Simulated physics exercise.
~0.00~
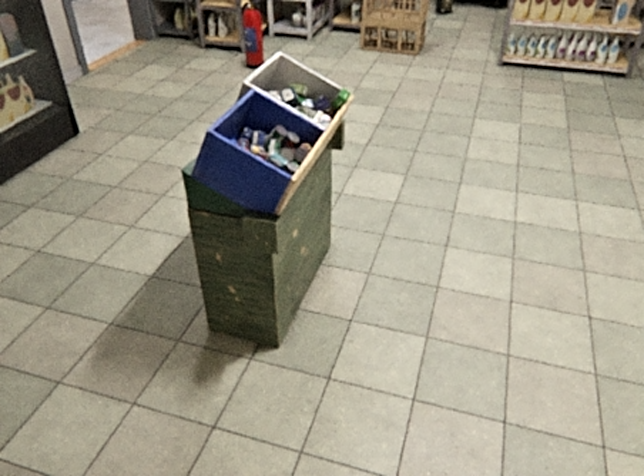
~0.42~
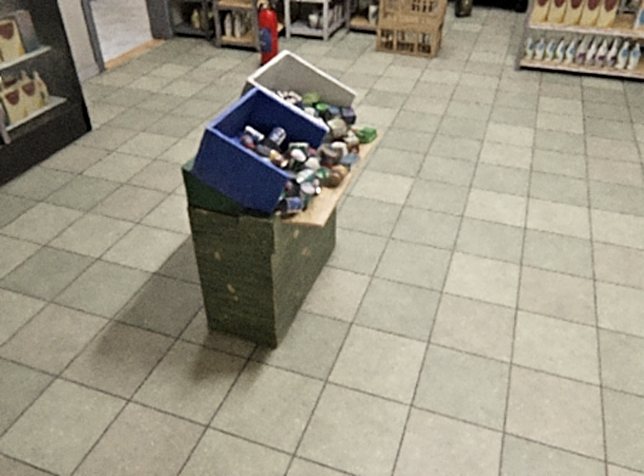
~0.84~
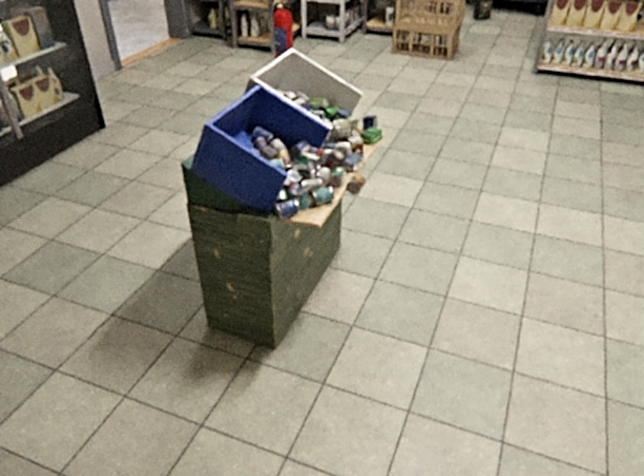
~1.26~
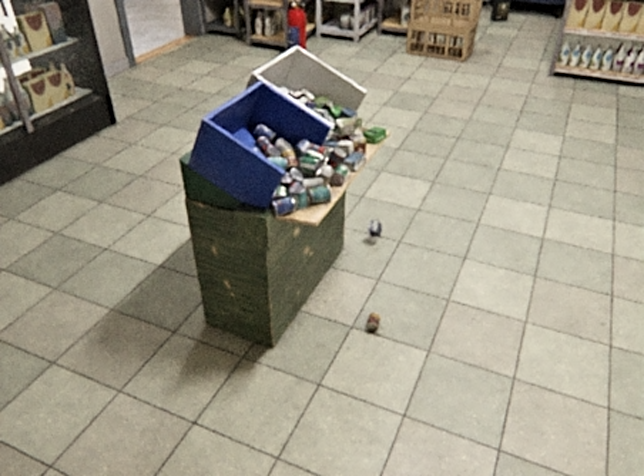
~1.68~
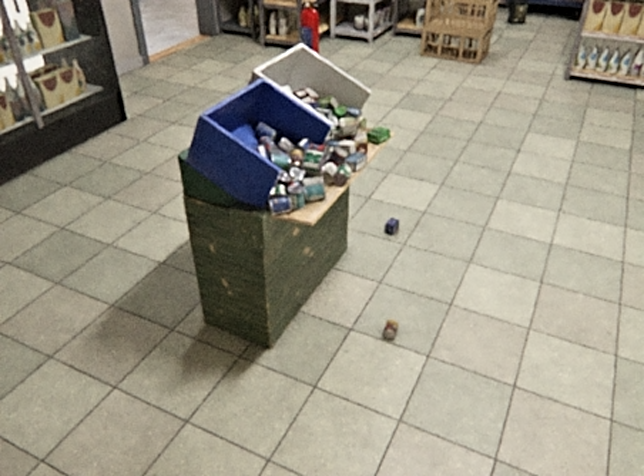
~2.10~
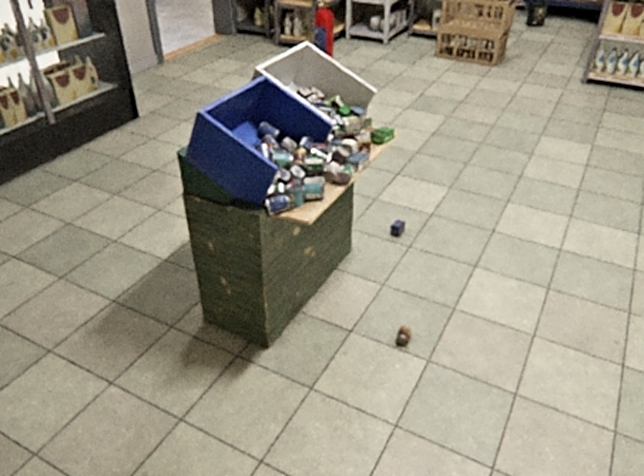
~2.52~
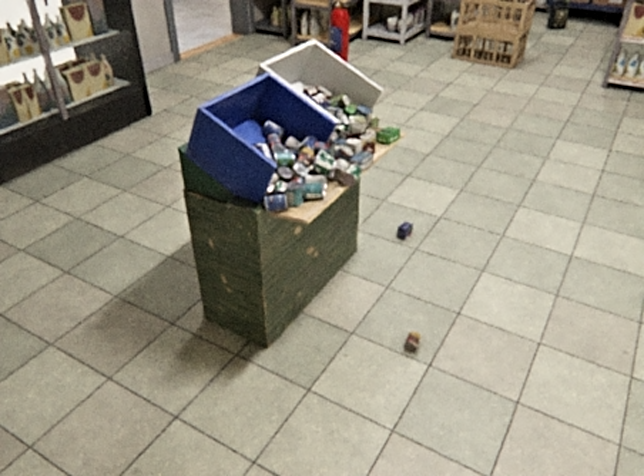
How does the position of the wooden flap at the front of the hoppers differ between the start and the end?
At the start the flap leans up against the front of the hoppers, and by the end it has swung down and lies open on its side, with small pieces heaped on it.
